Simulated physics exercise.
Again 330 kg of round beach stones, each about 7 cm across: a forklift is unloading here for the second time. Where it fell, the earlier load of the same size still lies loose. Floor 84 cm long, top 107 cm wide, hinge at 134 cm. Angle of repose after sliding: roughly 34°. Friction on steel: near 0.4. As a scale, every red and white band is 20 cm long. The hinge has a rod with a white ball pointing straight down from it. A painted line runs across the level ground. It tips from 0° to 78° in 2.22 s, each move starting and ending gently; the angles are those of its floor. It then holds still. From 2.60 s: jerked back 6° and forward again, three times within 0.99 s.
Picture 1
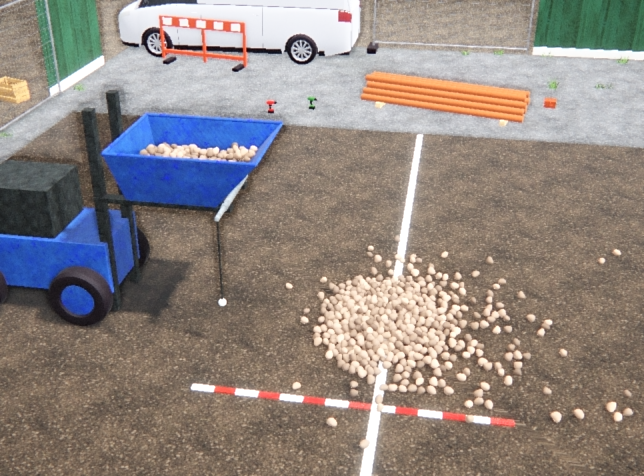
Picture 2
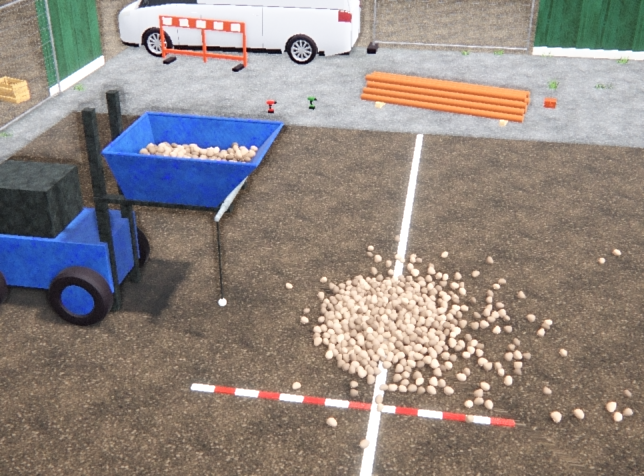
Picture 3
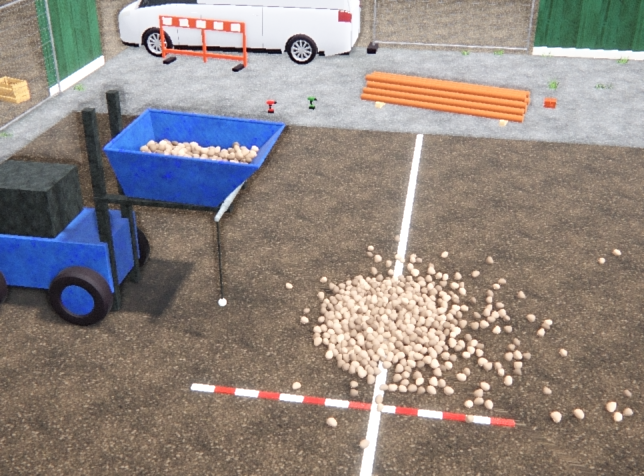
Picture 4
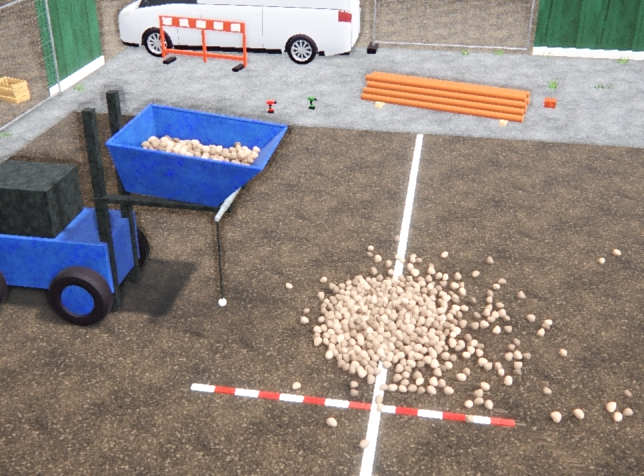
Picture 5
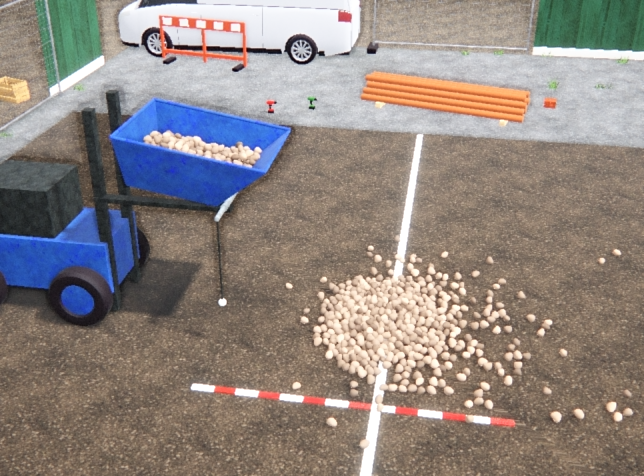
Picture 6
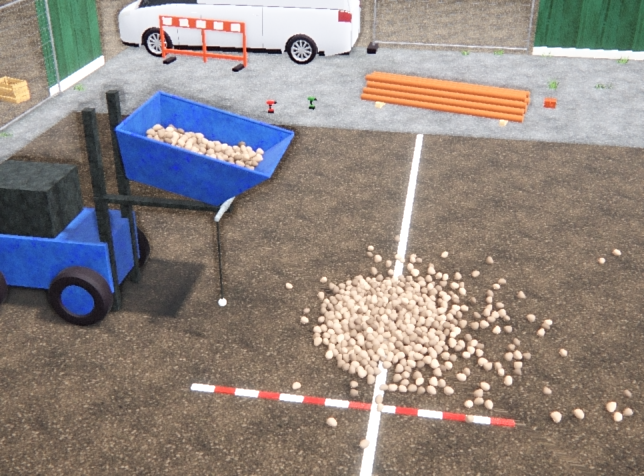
A blue skip holding pale round stones, carried at left by a blue and black forklift, tilts slowly and smoothly, its right side dipping and its left side rising. Seen from above by a still camera, a loose heap of similar stones lies on brown ground across a white line, beside a red-and-white banded pole. Behind stand orange pipes, an orange barrier and a white vehicle, all motionless.
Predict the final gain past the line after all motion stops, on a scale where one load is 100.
31.
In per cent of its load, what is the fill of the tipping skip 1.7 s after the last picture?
It holds some 25 percent.
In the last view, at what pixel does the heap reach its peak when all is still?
Pretty much at (370, 302), give or take.
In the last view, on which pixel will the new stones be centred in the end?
Middle: Approx. (364, 314) px.
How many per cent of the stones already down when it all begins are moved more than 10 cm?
About 25 %.
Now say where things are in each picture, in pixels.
In the first frame, the tipping skip is at 0°, its lip at (256, 165); the top of the load is at (217, 154). The earlier load is highest near (376, 310), 15 cm above ground level, 50 % short of the line, 50 % past the line.
In the second frame, the tipping skip is at 1°, its lip at (256, 166); the top of the load is at (205, 154).
In the third frame, lip at (258, 167), floor tilted 3°, highest stones at (174, 149).
In the fourth frame, the tipping skip is at 5°, its lip at (261, 169); the top of the load is at (159, 145).
In the fifth frame, the tipping skip is at 9°, its lip at (265, 173); the top of the load is at (160, 139).
In the sixth frame, the tipping skip is at 14°, its lip at (269, 177); the top of the load is at (163, 134).
Then, 1.1 s after the last picture the floor is at 66°; in per cent of one load, 100 in the tipping skip, 50 short of the line, 50 past the line; the foremost stones are at (638, 358).
Then, 1.7 s after the last picture the floor is at 78°; in per cent of one load, 24 in the tipping skip, 121 short of the line, 55 past the line; the foremost stones are at (638, 358).
Then, 3.4 s after the last picture the floor is at 78°; in per cent of one load, 0 in the tipping skip, 119 short of the line, 80 past the line; the foremost stones are at (638, 358).
Then, 6.0 s after the last picture the floor is at 78°; in per cent of one load, 0 in the tipping skip, 119 short of the line, 80 past the line; the foremost stones are at (638, 358). Net gain past the line, 31.
